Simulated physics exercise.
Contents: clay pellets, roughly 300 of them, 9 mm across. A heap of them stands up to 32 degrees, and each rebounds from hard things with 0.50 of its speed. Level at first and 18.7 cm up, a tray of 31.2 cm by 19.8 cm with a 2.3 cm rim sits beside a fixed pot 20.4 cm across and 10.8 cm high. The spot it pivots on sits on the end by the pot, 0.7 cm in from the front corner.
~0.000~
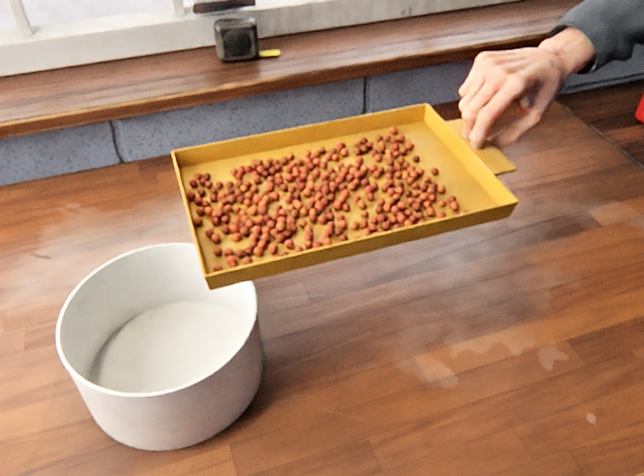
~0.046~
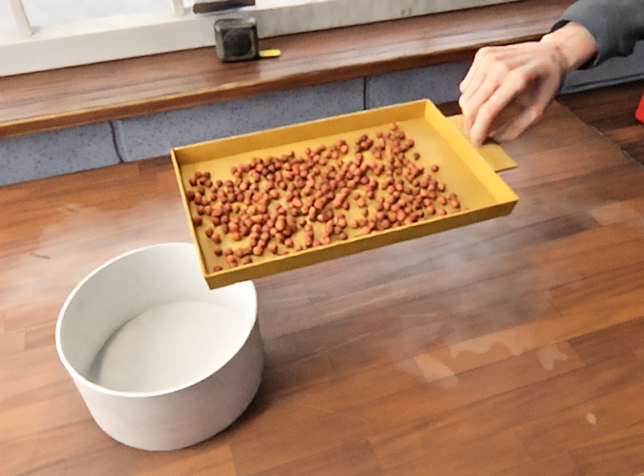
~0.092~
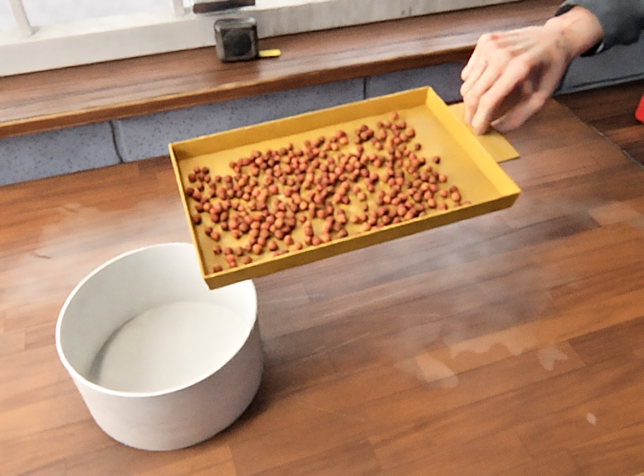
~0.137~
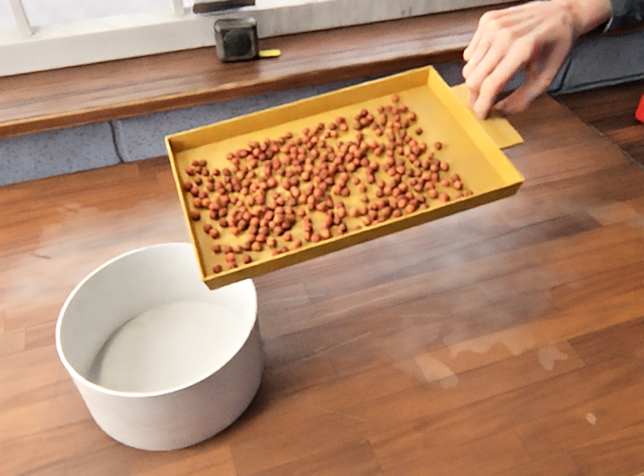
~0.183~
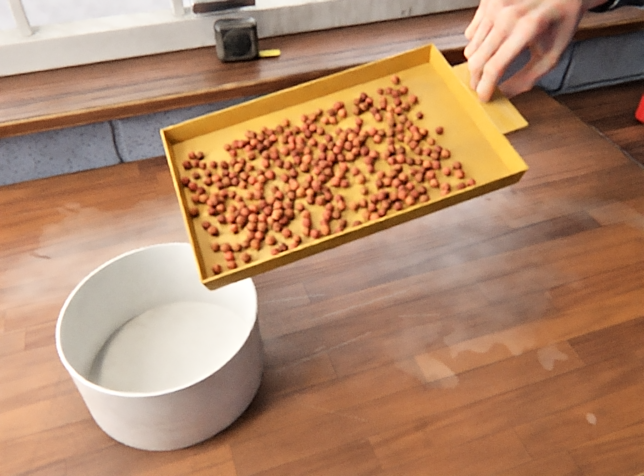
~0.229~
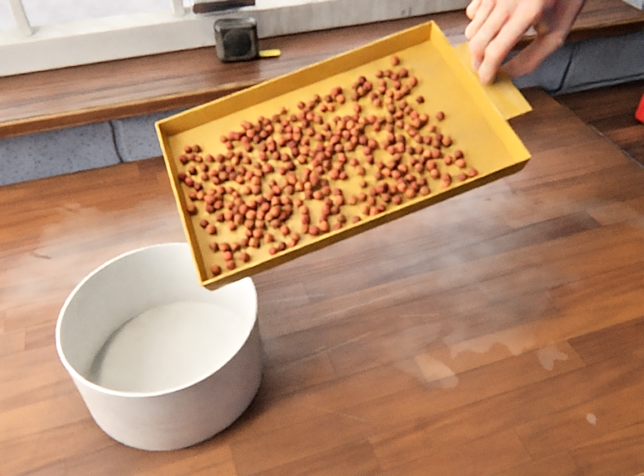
On a wooden counter, a hand raises the right end of a yellow tray of pellets.
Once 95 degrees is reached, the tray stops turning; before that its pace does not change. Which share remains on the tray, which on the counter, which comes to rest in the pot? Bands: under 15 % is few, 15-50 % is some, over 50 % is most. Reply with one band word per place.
Left on the tray few, counter most, pot some.
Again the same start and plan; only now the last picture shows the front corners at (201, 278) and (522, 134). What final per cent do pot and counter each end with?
Per cent by place - pot 85, counter 15.
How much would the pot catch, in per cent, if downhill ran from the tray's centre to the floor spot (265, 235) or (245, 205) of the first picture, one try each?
The share comes to roughly 90 in a hundred, then roughly 70 in a hundred.
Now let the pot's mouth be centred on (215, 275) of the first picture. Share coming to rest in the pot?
I'd put it at around 0 per cent.
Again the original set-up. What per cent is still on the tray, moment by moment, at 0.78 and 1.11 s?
First 95, then 10.
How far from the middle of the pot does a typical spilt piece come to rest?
Distance: Roughly 18 cm.
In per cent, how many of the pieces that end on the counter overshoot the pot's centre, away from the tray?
About 60 percent of the spill.
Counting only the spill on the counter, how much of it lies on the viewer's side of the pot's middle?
100 %.
Then, at 0.56 s, tilt 56 degrees; the tray holds 100 %, the pot 0 %.
After 0.78 s, tilt 81 degrees; the tray holds 95 %, the pot 0 %.
After 1.11 s, tilt 95 degrees; the tray holds 10 %, the pot 25 %.
In the end, at 2.2 s, tray 0 %, counter 65 %, pot 30 %.
